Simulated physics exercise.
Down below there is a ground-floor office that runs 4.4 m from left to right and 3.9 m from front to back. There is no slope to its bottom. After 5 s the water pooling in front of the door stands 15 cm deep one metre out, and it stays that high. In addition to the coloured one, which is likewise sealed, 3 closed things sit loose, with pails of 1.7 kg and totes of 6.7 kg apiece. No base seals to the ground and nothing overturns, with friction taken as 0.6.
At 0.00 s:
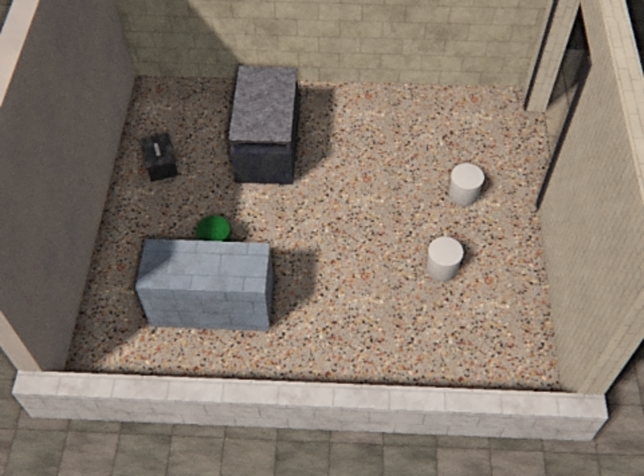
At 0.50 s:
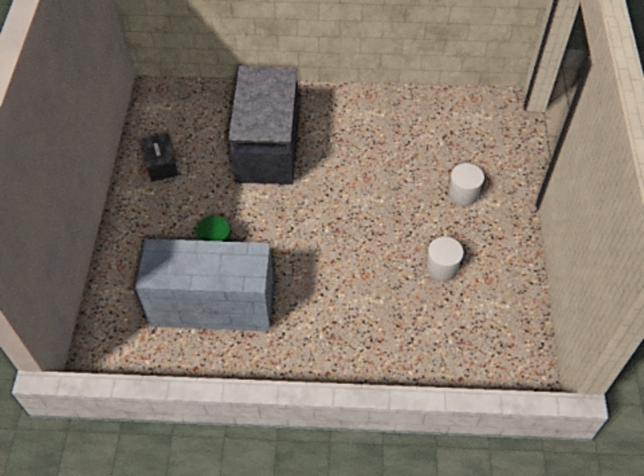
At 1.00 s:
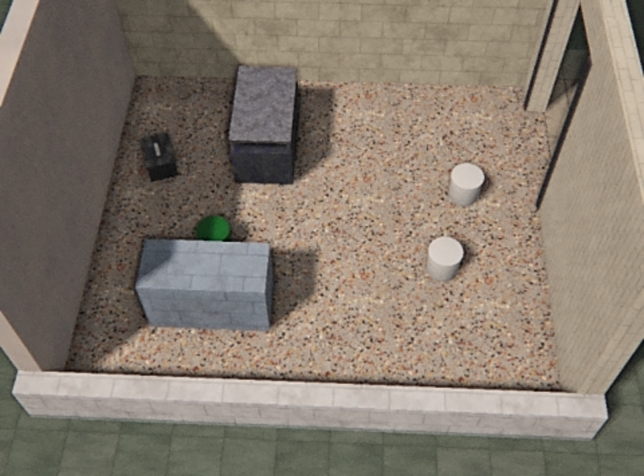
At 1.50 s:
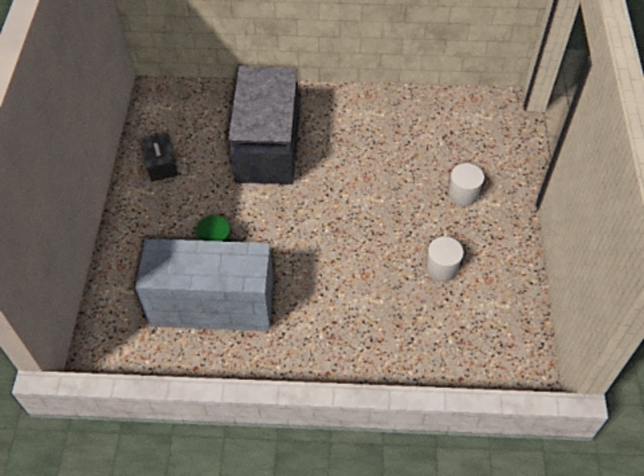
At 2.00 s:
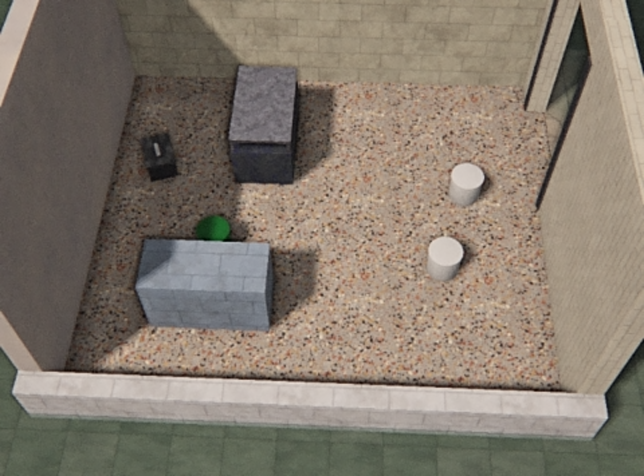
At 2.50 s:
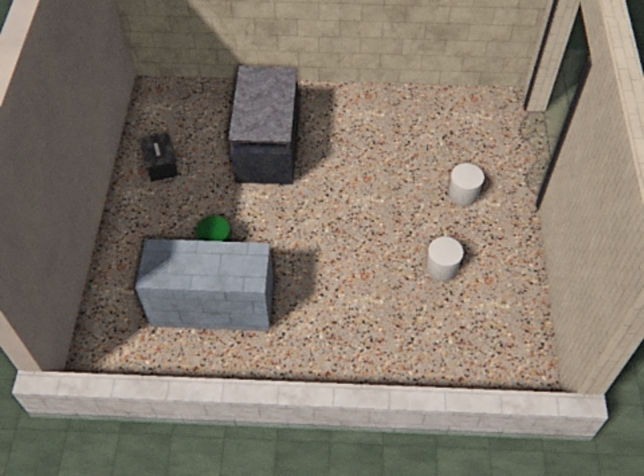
A walled room with a speckled floor held two big blocks, a small dark box, a green pail and two white pails, none of which moved, while the grey paving outside turned dull green early on.
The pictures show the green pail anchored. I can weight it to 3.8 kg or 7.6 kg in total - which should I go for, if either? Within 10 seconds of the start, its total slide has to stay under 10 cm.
Make it 7.6 kg.
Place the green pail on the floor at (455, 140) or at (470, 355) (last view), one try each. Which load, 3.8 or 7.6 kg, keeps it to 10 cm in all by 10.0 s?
Well, first neither mass is sufficient, and next the light mass is sufficient.
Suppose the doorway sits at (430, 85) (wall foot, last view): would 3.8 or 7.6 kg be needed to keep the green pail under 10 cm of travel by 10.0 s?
For that position, the smaller mass succeeds.
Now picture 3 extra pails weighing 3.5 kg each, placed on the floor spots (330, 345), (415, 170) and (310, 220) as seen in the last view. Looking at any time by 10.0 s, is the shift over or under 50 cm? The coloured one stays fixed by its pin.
Note, in sequence: Not exceeded, exceeded, exceeded.
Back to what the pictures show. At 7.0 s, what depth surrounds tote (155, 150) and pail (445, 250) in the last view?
Roughly 0 and 2 cm.
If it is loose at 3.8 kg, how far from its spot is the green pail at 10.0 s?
I'd put it at roughly 40 cm.
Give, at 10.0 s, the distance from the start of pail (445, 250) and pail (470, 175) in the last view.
In turn: 5 cm, 250 cm.
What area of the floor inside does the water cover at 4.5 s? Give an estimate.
About 3.0 m2 is covered.
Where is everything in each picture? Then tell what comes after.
The green pail at (213, 230) rests on the ground; water covers 0.0 m2; 0 of 4 have shifted, in the first picture.
The green pail at (213, 230) rests on the ground; 0.0 m2 under water; 0 of 4 have shifted, in the second picture.
The green pail at (213, 230) rests on the ground; water covers 0.0 m2; 0 of 4 have shifted, in the third picture.
The green pail at (213, 230), on the bottom; water covers 0.0 m2; 0 of 4 have shifted, in the fourth picture.
The green pail at (213, 230) rests on the ground; water covers 0.0 m2; 0 of 4 have shifted, in the fifth picture.
The green pail at (213, 230) rests on the ground; water covers 0.0 m2; 0 of 4 have shifted, in the sixth picture.
After 3.5 s the green pail would be 0 cm from its start with 3.8 kg and 0 cm from its start with 7.6 kg; 0 cm of water round it then.
After 4.5 s the green pail would be 0 cm from its start with 3.8 kg and 0 cm from its start with 7.6 kg; 0 cm of water round it then.
After 7.0 s the green pail would be 0 cm from its start with 3.8 kg and 0 cm from its start with 7.6 kg; 2 cm of water round it then.
After 10.0 s the green pail would be 40 cm from its start with 3.8 kg and 0 cm from its start with 7.6 kg; 4 cm of water round it then.
